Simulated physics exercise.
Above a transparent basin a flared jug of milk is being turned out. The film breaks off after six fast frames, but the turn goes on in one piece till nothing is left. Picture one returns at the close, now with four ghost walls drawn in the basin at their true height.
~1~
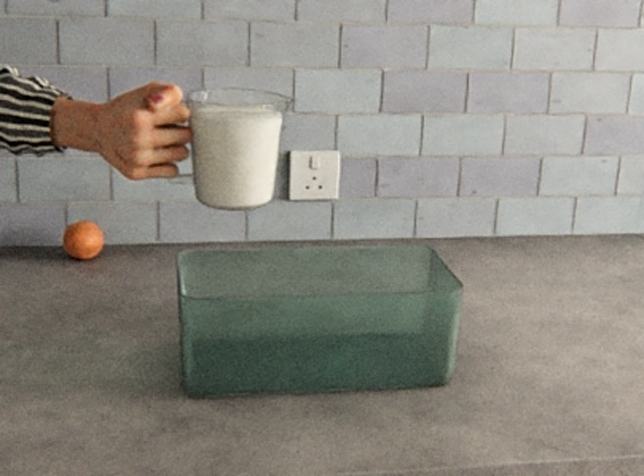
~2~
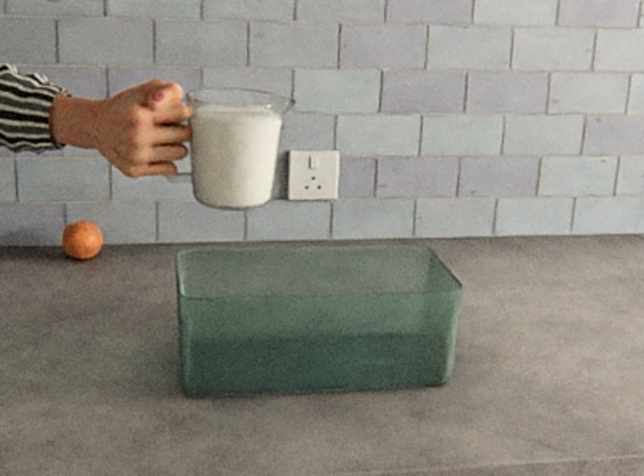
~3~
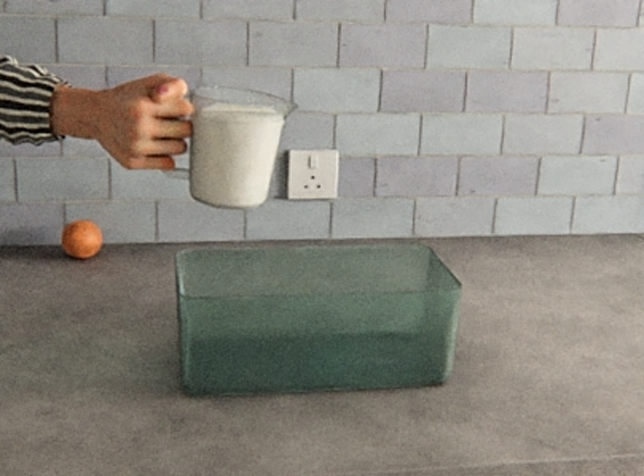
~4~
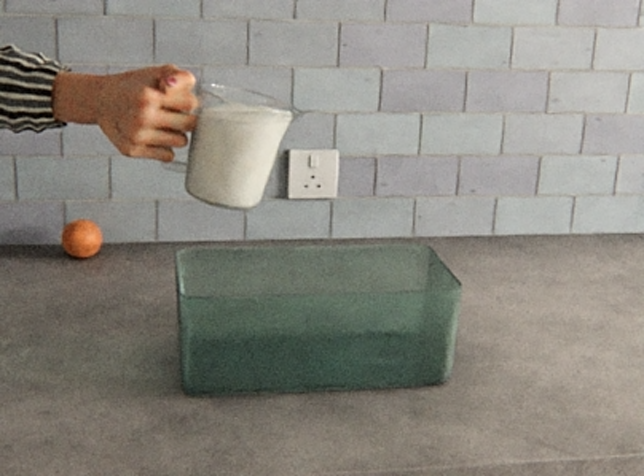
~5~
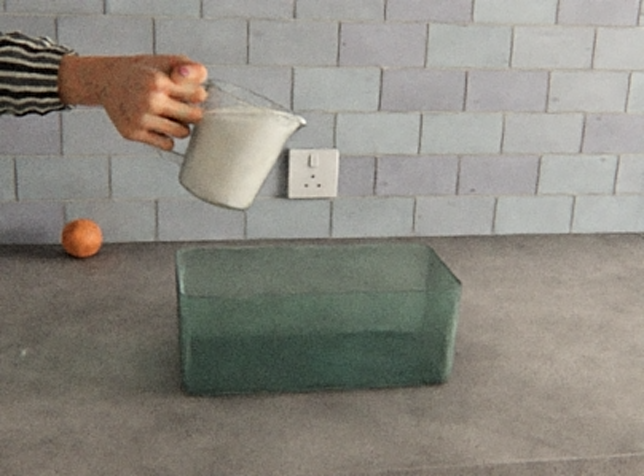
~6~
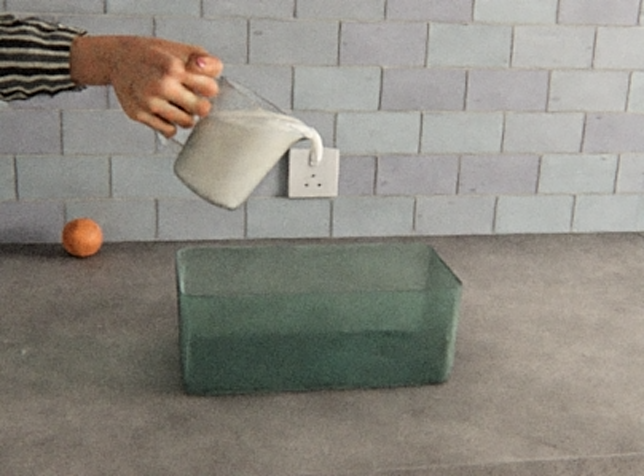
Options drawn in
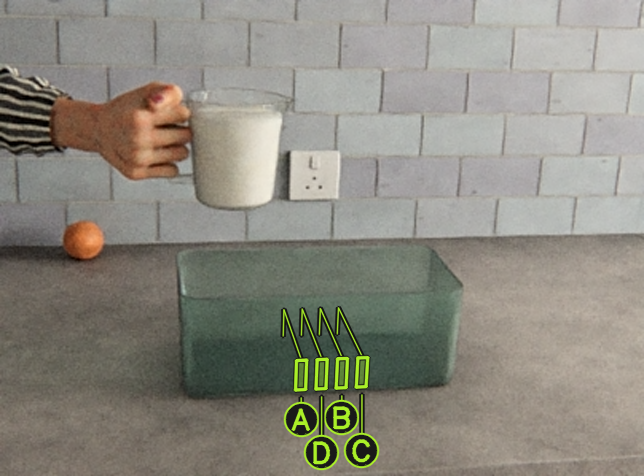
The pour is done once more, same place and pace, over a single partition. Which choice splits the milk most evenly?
I would pick slot C.
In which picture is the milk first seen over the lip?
Picture 6.
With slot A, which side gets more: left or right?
The right side.
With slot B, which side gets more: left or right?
The right one.
On the marked copy, A at (301, 397); B at (341, 395); C at (361, 394); D at (321, 396).
Choosing A, about 4 % ends left of the wall and 95 % right of it.
Choosing B, about 23 % ends left of the wall and 76 % right of it.
Choosing C, about 45 % ends left of the wall and 54 % right of it.
Choosing D, about 9 % ends left of the wall and 90 % right of it.
